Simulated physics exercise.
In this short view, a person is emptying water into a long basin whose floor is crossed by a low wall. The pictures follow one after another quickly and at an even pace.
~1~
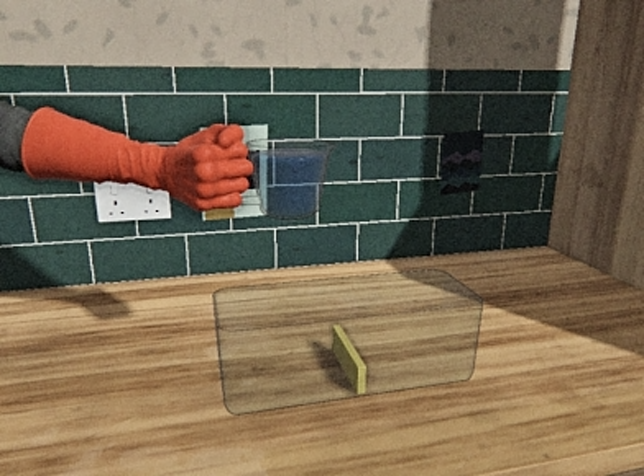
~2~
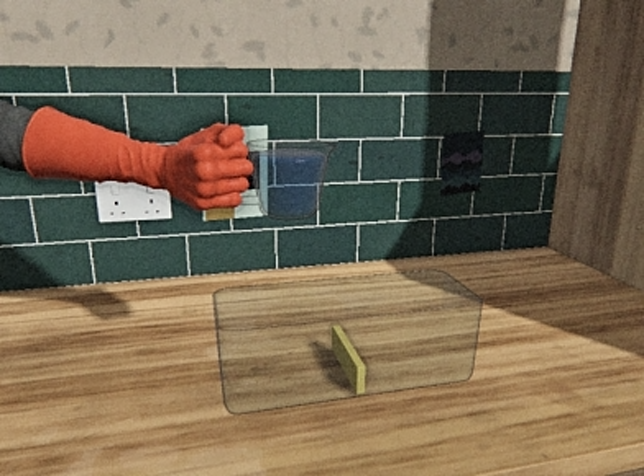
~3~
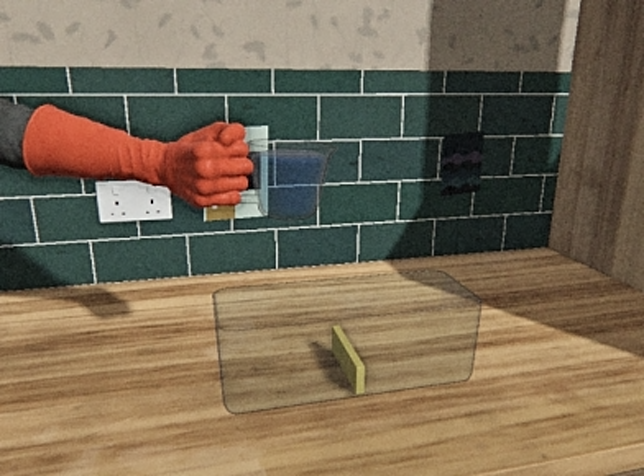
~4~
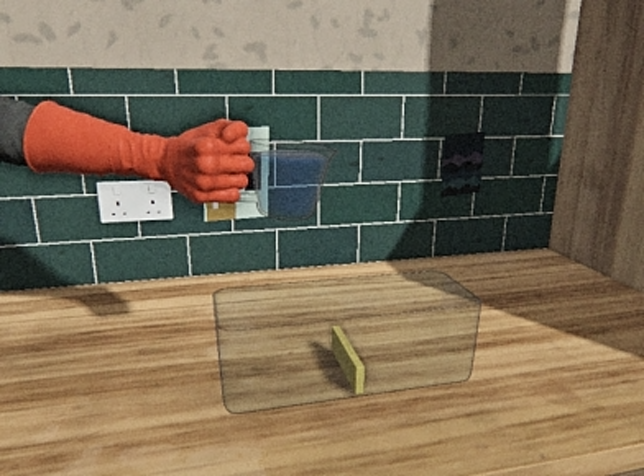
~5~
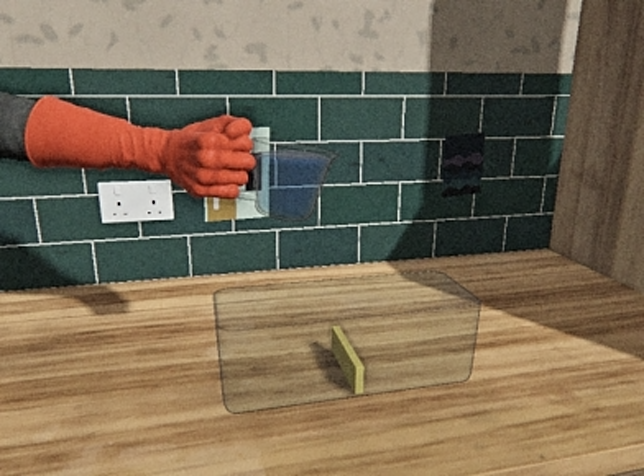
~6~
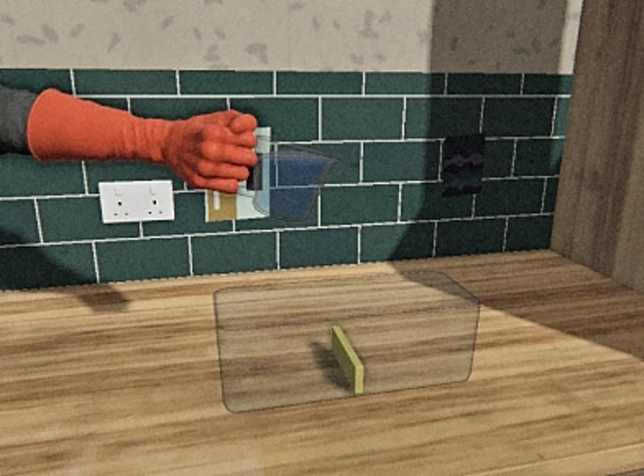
A wooden kitchen worktop against dark green wall tiles, with a pale patterned wall above, is seen from the front and slightly above by a still camera. At upper left, a hand in an orange-red rubber glove holds a clear container of bluish water, above a long transparent basin crossed by a low yellow wall. The hand slowly tilts the container towards the right, the water shifting inside it.
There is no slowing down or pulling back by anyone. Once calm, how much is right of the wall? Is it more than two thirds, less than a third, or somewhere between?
The share right of the wall ends up beyond two thirds.
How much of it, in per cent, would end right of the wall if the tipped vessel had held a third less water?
Roughly 85 %.
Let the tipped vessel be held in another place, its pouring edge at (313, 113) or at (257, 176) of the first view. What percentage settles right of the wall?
About 80 per cent, then about 5 per cent.
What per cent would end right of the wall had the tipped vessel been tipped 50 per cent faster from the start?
About 85 %.
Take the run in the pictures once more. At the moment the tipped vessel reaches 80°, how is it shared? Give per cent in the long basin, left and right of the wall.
The left part gets 0 percent; the right part gets 10 percent.
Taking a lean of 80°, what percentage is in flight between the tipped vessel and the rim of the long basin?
Airborne share: Approx. 35 %.
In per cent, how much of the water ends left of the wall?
That works out near 10 in every hundred.
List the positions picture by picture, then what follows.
The first picture shows tilt 0°; pouring edge (337, 143); surface from (251, 154) to (325, 152); the long basin's rim runs from (216, 311) to (463, 286); the wall's top is at (348, 346).
The second picture shows tilt 1°; pouring edge (337, 144); surface from (251, 155) to (325, 153).
The third picture shows tilt 2°; pouring edge (338, 146); surface from (252, 155) to (325, 154).
The fourth picture shows tilt 5°; pouring edge (339, 150); surface from (253, 155) to (327, 155).
The fifth picture shows tilt 10°; pouring edge (341, 154); surface from (255, 156) to (329, 156).
The sixth picture shows tilt 15°; pouring edge (342, 159); surface from (257, 157) to (333, 158).
A moment on, the tilt is 80° and 55 per cent is still to pour, 0 is left of the wall and 11 right of it.
Next, the tilt is 114° and 4 per cent is still to pour, 3 is left of the wall and 80 right of it.
Then the tilt is 116° and 0 per cent is still to pour, 9 is left of the wall and 89 right of it.
Later the tilt is 116° and 0 per cent is still to pour, 9 is left of the wall and 89 right of it.
In the end 9 per cent lies left of the wall, 89 right of it and 2 outside.
